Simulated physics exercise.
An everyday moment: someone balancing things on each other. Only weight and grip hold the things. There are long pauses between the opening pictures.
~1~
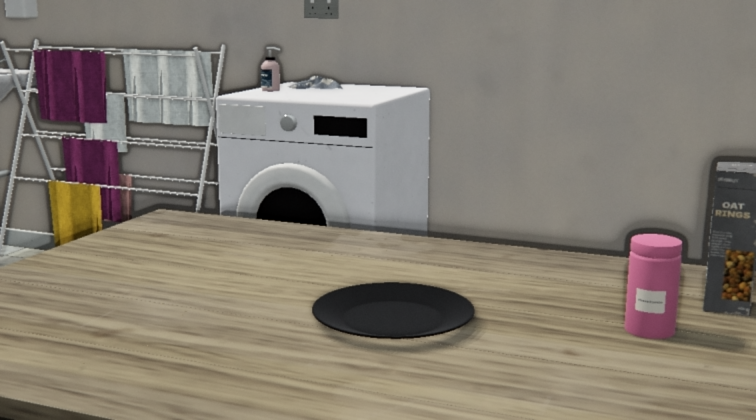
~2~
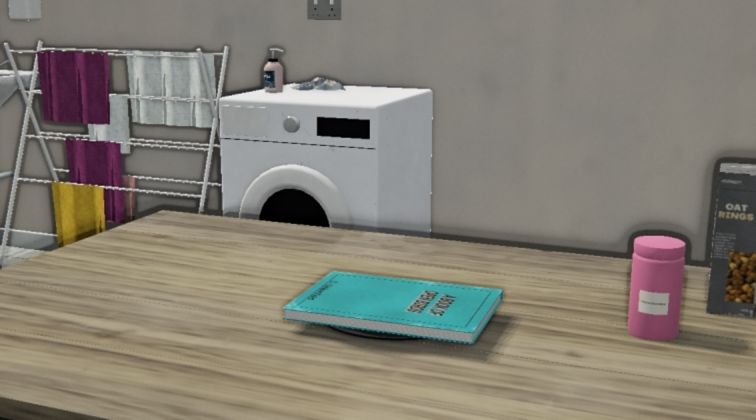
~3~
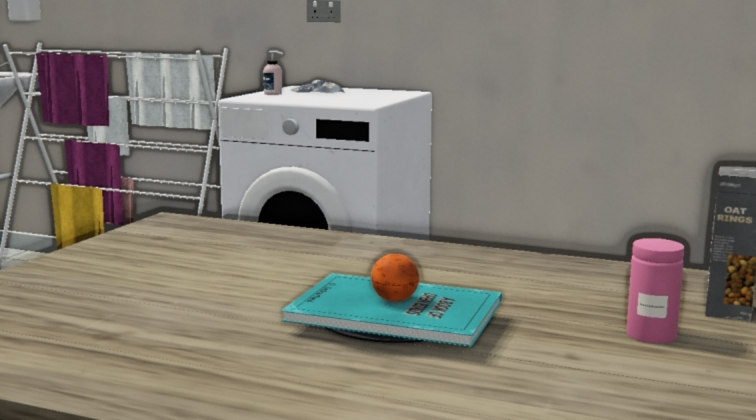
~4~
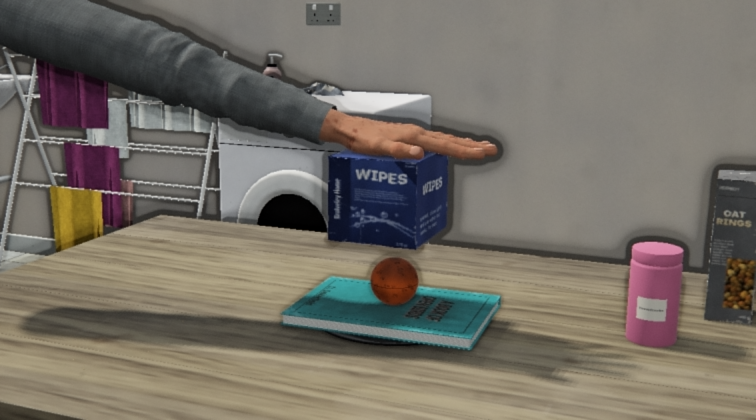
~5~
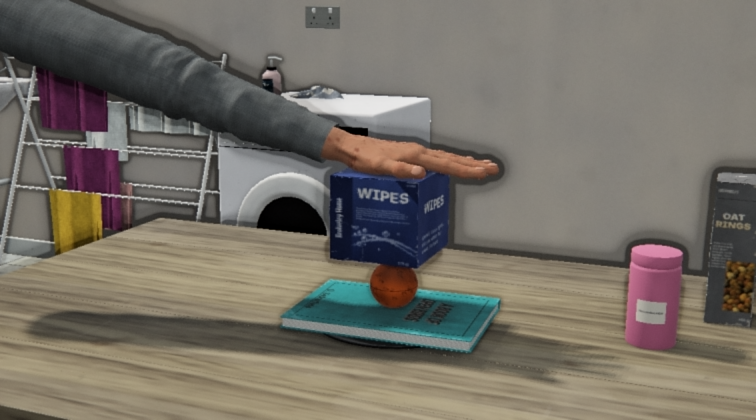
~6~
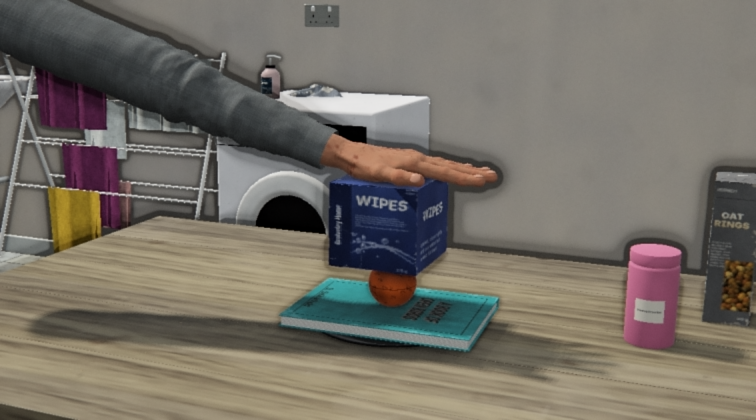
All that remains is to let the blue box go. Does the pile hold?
The pile comes apart.
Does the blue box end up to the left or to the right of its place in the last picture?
To the left.
Then, 0.60 s after the last picture, blue box now fallen.
Then, 0.80 s after the last picture, things are still on the move.
At rest, fallen, blue box; the other 5 in place. Seen from the same camera at the end, blue box near (228, 266). The pile gives way.
